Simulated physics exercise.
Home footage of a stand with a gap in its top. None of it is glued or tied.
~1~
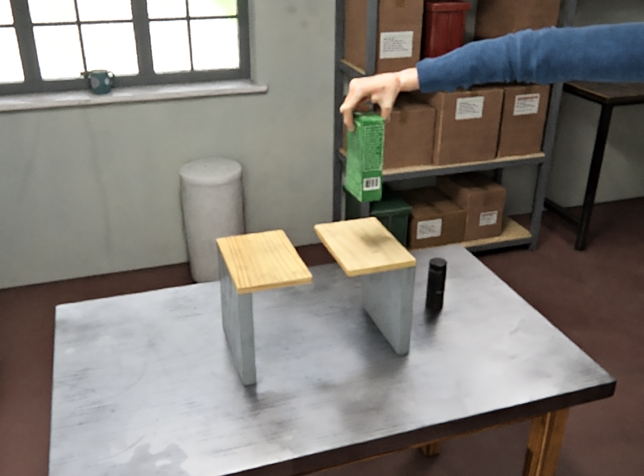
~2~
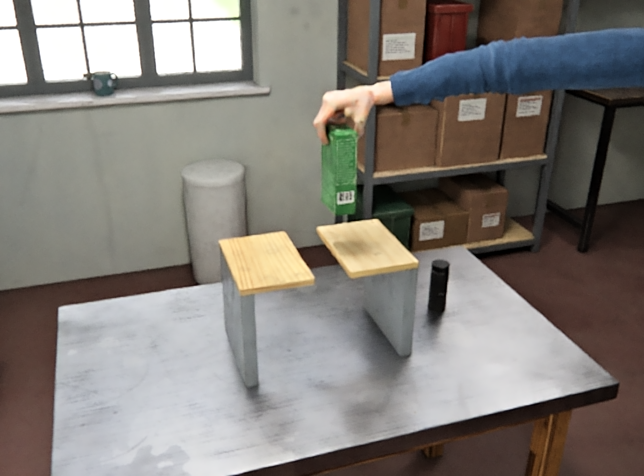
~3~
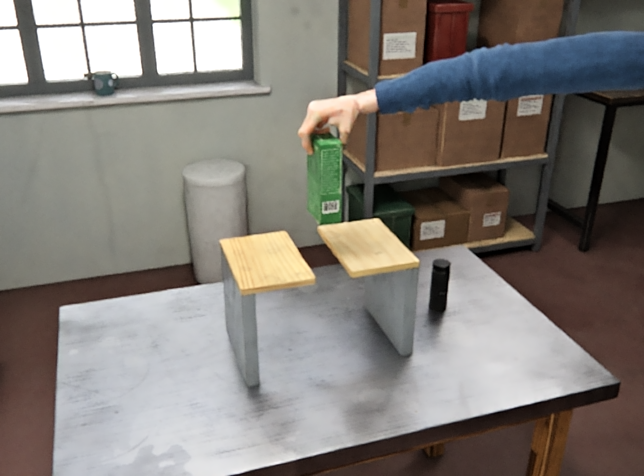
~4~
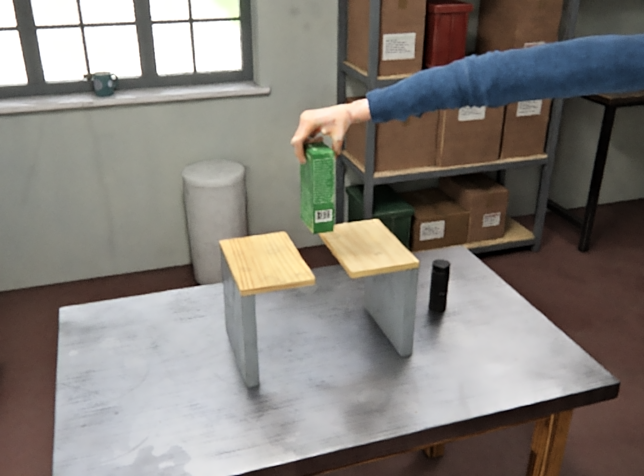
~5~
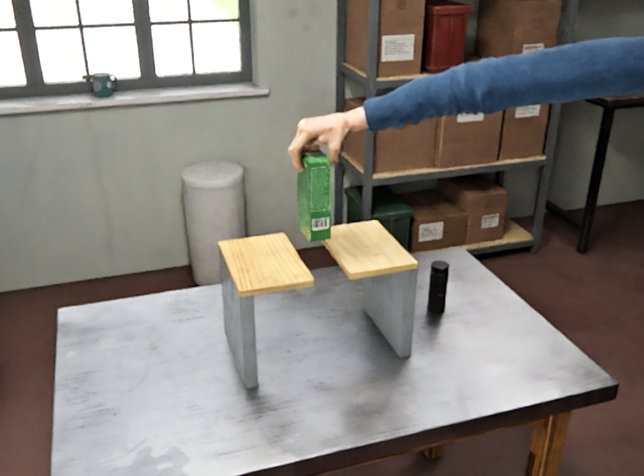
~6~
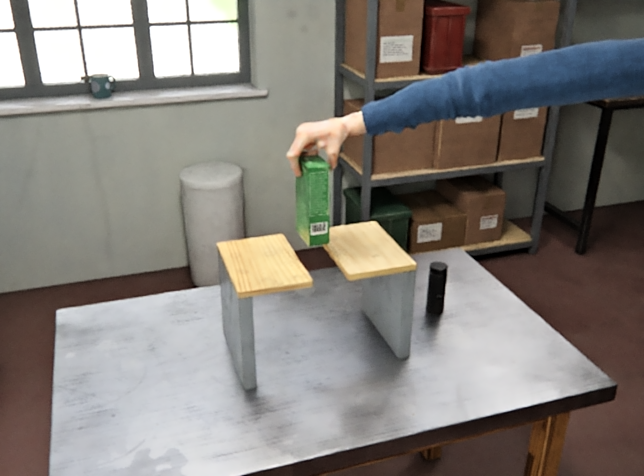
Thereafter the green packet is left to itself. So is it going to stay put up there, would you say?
No, it falls through.
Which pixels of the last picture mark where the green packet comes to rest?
Close to (313, 312) in the last picture.
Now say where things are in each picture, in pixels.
In the first frame, on its way; green packet (364, 155); black shaker (436, 284).
In the second frame, on its way; green packet (339, 169); black shaker (439, 286).
In the third frame, on its way; green packet (324, 178); black shaker (440, 285).
In the fourth frame, on its way; green packet (317, 187); black shaker (439, 286).
In the fifth frame, on its way; green packet (314, 194); black shaker (438, 287).
In the sixth frame, poised above the slot; green packet (312, 199); black shaker (437, 288).
Then, 0.20 s on from there, green packet shifted a little near (313, 220).
Then, 0.30 s on from there, green packet shifted well along near (313, 278).
Then, 0.40 s on from there, green packet shifted well along near (313, 304).
In the end, moved from the start, green packet; black shaker unmoved. At the end, from the last picture's camera, green packet near (313, 312). The packet reaches the table.
